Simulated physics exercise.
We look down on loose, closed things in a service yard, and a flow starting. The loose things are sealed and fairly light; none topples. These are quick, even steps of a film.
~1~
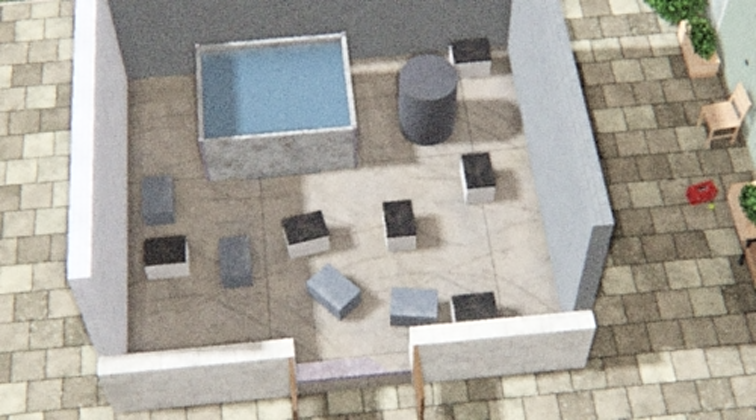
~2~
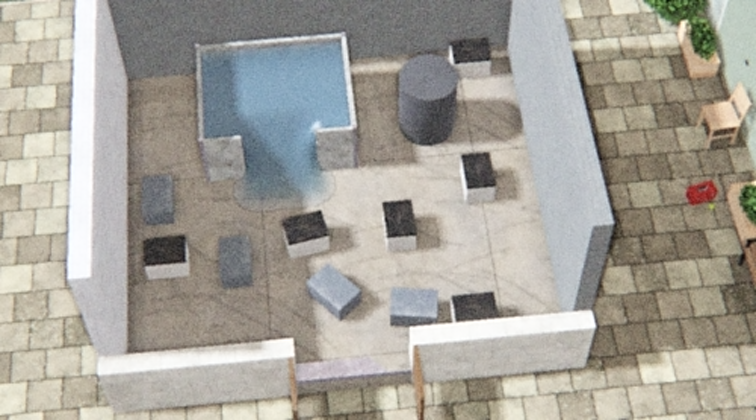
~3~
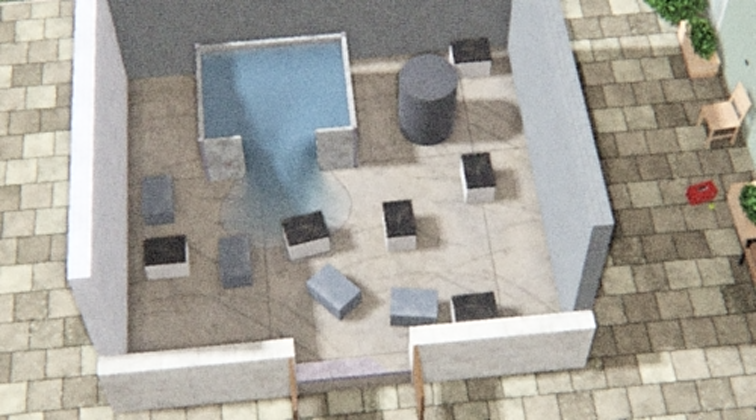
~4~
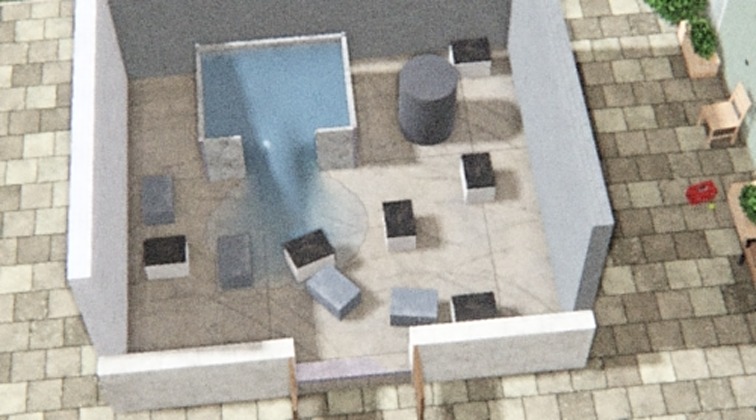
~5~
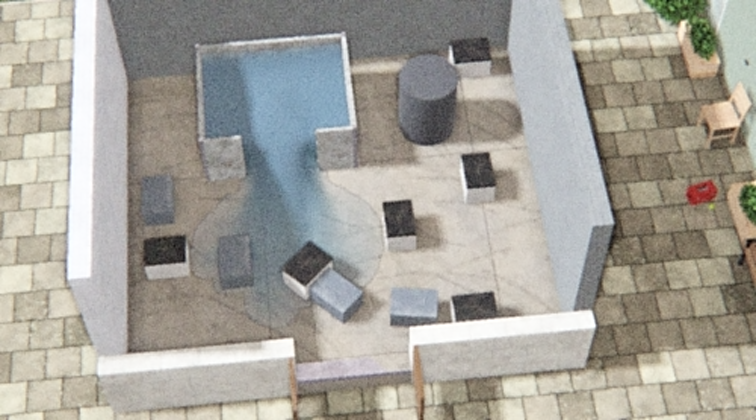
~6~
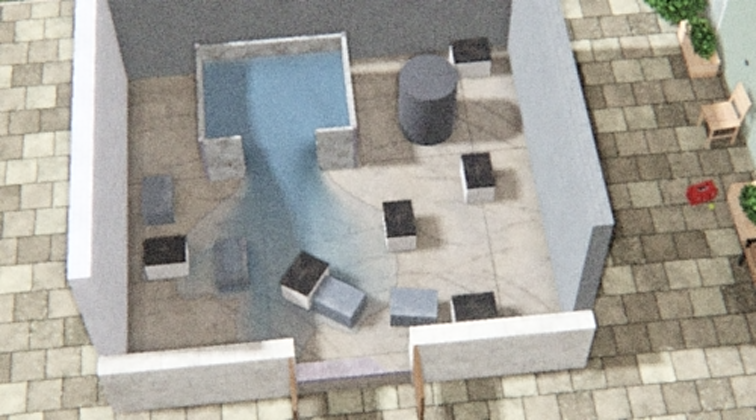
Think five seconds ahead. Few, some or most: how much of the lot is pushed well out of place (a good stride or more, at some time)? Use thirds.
That comes to two thirds or more.
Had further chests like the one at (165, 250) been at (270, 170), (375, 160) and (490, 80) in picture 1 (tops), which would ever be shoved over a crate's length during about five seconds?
In turn: Moved that far, not that far, never so far.
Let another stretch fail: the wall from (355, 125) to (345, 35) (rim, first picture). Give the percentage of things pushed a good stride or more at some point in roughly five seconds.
Close to 70 %.
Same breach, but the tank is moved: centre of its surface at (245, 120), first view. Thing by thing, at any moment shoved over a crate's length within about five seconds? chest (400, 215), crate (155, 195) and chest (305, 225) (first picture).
As listed: No, that far or more, swept aside.
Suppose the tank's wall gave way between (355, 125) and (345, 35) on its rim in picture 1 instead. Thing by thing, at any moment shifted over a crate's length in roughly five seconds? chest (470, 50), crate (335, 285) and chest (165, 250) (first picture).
One after the other: That far or more, pushed that far, never so far.
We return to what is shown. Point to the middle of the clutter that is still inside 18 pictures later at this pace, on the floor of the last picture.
Around (368, 214).
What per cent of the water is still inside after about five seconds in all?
Some 72 per cent.
A moment on, 3 of 10 are well off their spots; 1 afloat.
Next, 6 of 10 are well off their spots; 3 afloat.
Later, 7 of 10 are well off their spots; 3 afloat.
In the end, 8 of 10 are well off their spots, and 8 have been at some point; 2 afloat.
